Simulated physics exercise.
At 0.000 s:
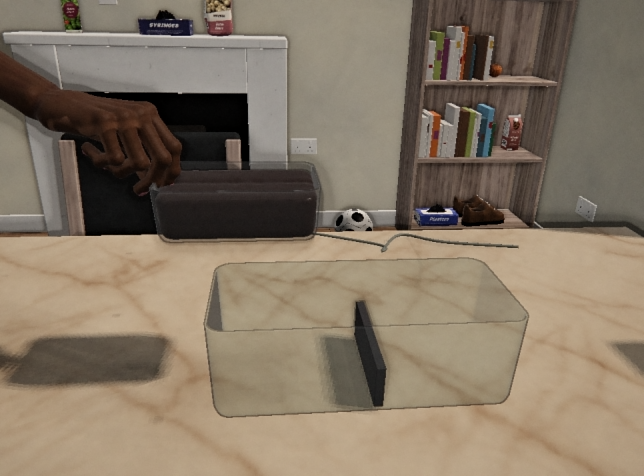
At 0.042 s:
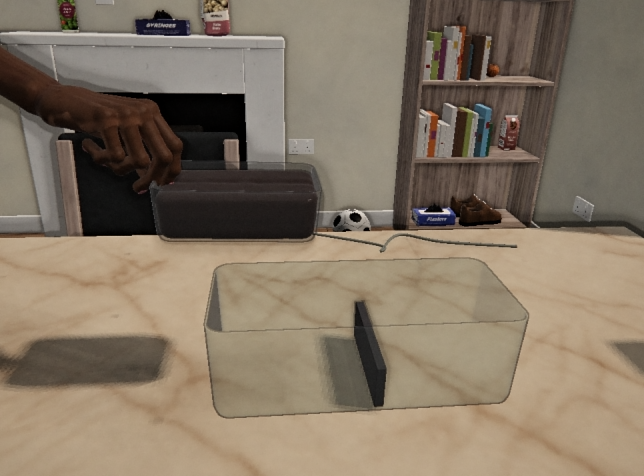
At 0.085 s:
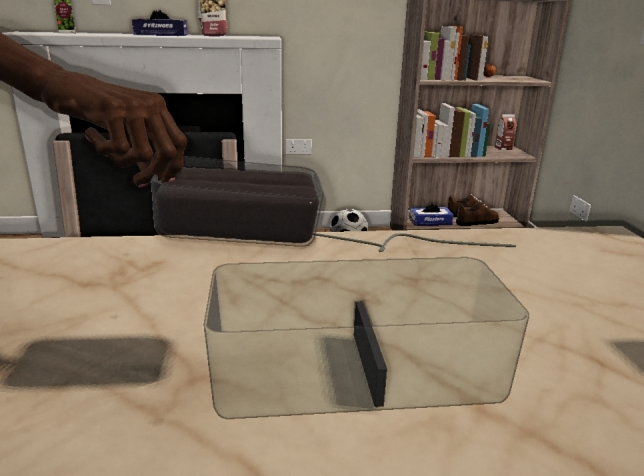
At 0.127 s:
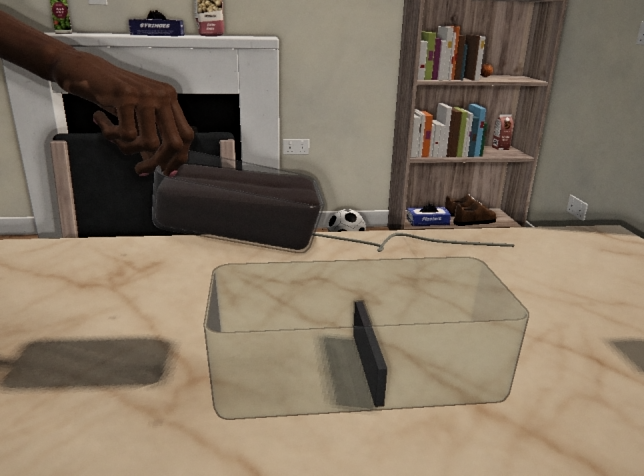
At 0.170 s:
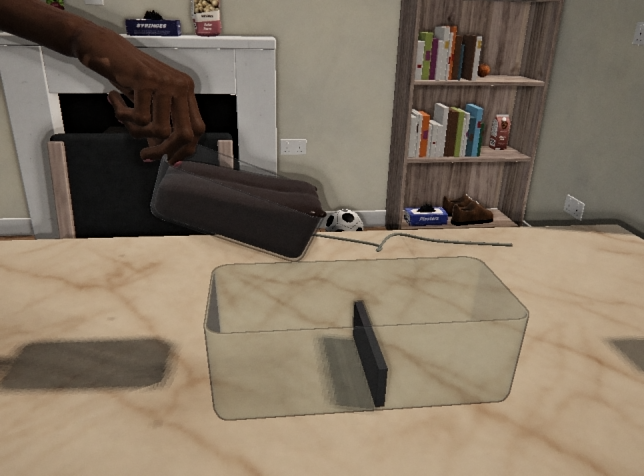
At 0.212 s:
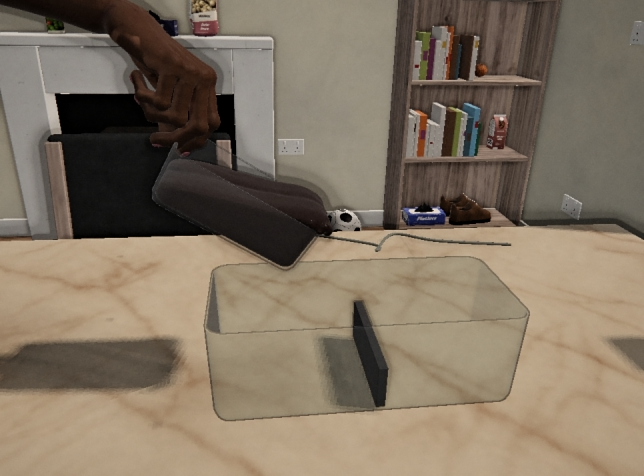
A dark, boxy container under a hand at the left tilts steadily, its right end dipping lower toward a clear basin while the hand shifts slightly right and the view behind drifts a little. The basin, crossed by a low black wall, rests still on a cream marbled counter, seen from slightly above. Behind are a white fireplace, a wooden bookshelf and a football.
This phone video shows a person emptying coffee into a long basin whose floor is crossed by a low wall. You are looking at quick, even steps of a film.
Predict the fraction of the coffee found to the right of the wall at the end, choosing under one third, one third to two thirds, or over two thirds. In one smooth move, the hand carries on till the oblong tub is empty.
The share right of the wall is a minor part, beneath one third.
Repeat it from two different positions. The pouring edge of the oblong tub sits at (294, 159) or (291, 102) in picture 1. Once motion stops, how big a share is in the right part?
5 and 10 in a hundred.
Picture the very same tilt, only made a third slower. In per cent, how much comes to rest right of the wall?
Near 35 in a hundred.
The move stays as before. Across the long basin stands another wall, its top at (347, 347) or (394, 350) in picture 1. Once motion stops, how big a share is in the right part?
About 55 % and 30 %.
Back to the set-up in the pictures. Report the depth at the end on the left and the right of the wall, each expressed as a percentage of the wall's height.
40 per cent for the left part, 10 for the right.
A moment on, the oblong tub is tipped on its side and 10 per cent is still to pour, 54 is left of the wall and 6 right of it.
Next, the oblong tub is tipped on its side and 2 per cent is still to pour, 80 is left of the wall and 9 right of it.
Then the oblong tub is tipped on its side and 0 per cent is still to pour, 81 is left of the wall and 10 right of it.
Later the oblong tub is tipped on its side and 0 per cent is still to pour, 82 is left of the wall and 10 right of it.
At rest 82 per cent lies left of the wall, 10 right of it and 8 outside.
